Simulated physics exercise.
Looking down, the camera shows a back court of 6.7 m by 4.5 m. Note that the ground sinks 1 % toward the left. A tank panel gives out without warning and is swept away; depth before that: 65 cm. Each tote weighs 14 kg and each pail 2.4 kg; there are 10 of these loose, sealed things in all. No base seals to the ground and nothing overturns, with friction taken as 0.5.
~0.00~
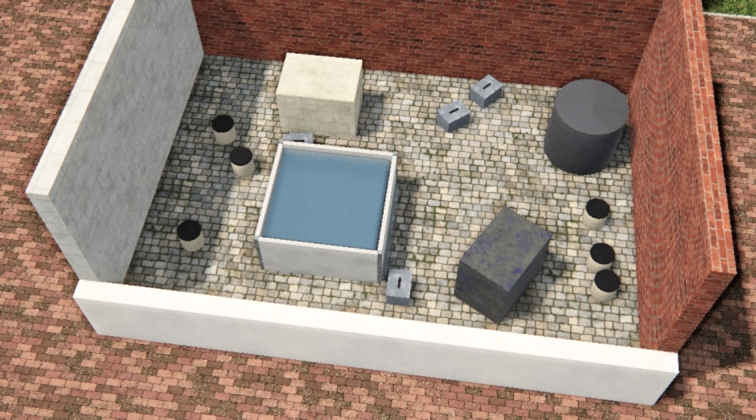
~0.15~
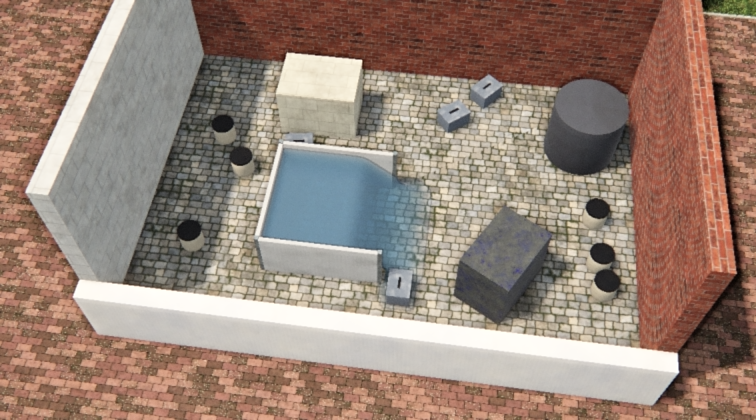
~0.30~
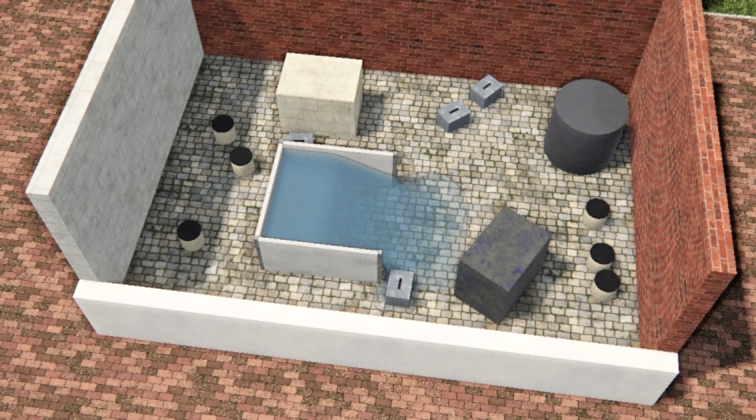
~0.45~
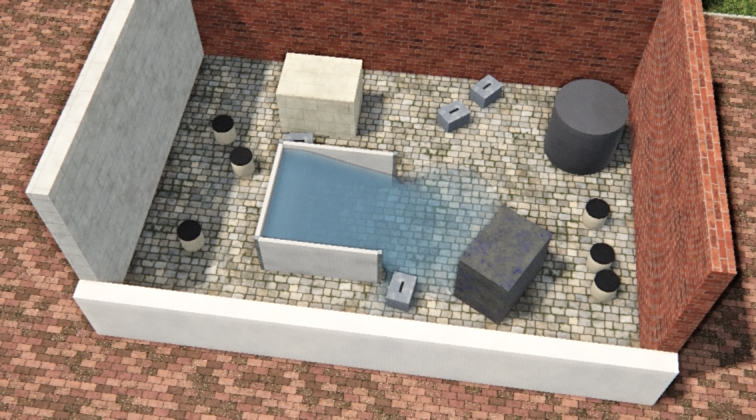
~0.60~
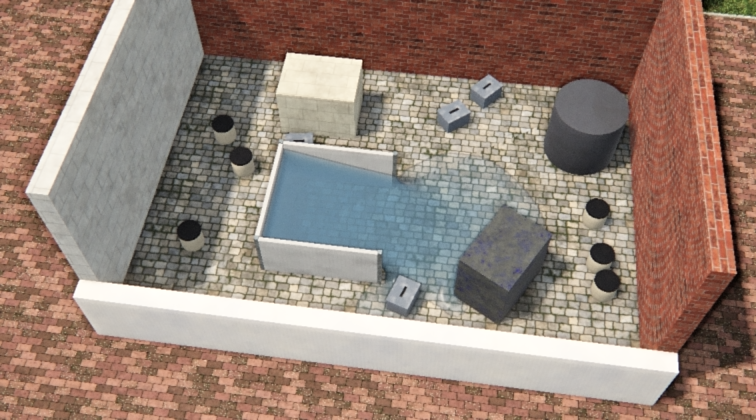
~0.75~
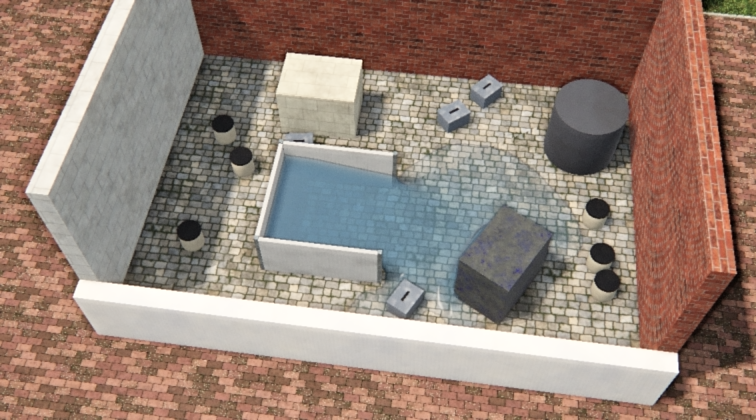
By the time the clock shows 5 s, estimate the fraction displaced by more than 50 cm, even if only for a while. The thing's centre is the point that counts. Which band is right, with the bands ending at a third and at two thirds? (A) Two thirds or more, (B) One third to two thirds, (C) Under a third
B.
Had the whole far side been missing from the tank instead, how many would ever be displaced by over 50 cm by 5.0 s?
So the tally would be 9.
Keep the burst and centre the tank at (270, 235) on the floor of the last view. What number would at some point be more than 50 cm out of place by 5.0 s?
In that case the number is 5.
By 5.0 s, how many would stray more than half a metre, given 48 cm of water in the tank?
So the tally would be 3.
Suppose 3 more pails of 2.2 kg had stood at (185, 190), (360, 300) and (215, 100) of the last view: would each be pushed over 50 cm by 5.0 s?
Each in turn ends up within the limit, beyond the limit, within the limit.
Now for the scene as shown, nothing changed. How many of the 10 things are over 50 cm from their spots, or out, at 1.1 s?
0.
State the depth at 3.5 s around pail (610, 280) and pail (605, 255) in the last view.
11 and 17 cm.
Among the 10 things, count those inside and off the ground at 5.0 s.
The number is 3.
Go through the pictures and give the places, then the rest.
In the first frame, a tote at (400, 283) rests on the ground; a tote at (299, 141), on the bottom; water covers 2.3 m2; 0 of 10 have shifted.
In the second frame, a tote at (400, 283), on the bottom; a tote at (299, 141) rests on the ground; water covers 3.2 m2; 0 of 10 have shifted.
In the third frame, a tote at (400, 284), on the bottom; a tote at (299, 141), on the bottom; water covers 4.2 m2; 0 of 10 have shifted.
In the fourth frame, a tote at (402, 287) rests on the ground, 7 cm from its start; a tote at (299, 141) rests on the ground; water covers 5.2 m2; 1 of 10 have shifted.
In the fifth frame, a tote at (404, 292) rests on the ground, 14 cm from its start; a tote at (299, 141) rests on the ground; 6.2 m2 under water; 1 of 10 have shifted.
In the sixth frame, a tote at (405, 296), on the bottom, 20 cm from its start; a tote at (299, 141) rests on the ground; water covers 7.3 m2; 1 of 10 have shifted.
After 1.1 s 0 of 10 are over 50 cm from their spots; 0 afloat.
After 2.2 s 1 of 10 are over 50 cm from their spots; 3 afloat.
After 3.5 s 5 of 10 are over 50 cm from their spots; 3 afloat.
After 5.0 s 5 of 10 are over 50 cm from their spots, and 5 have been at some point; 3 afloat.
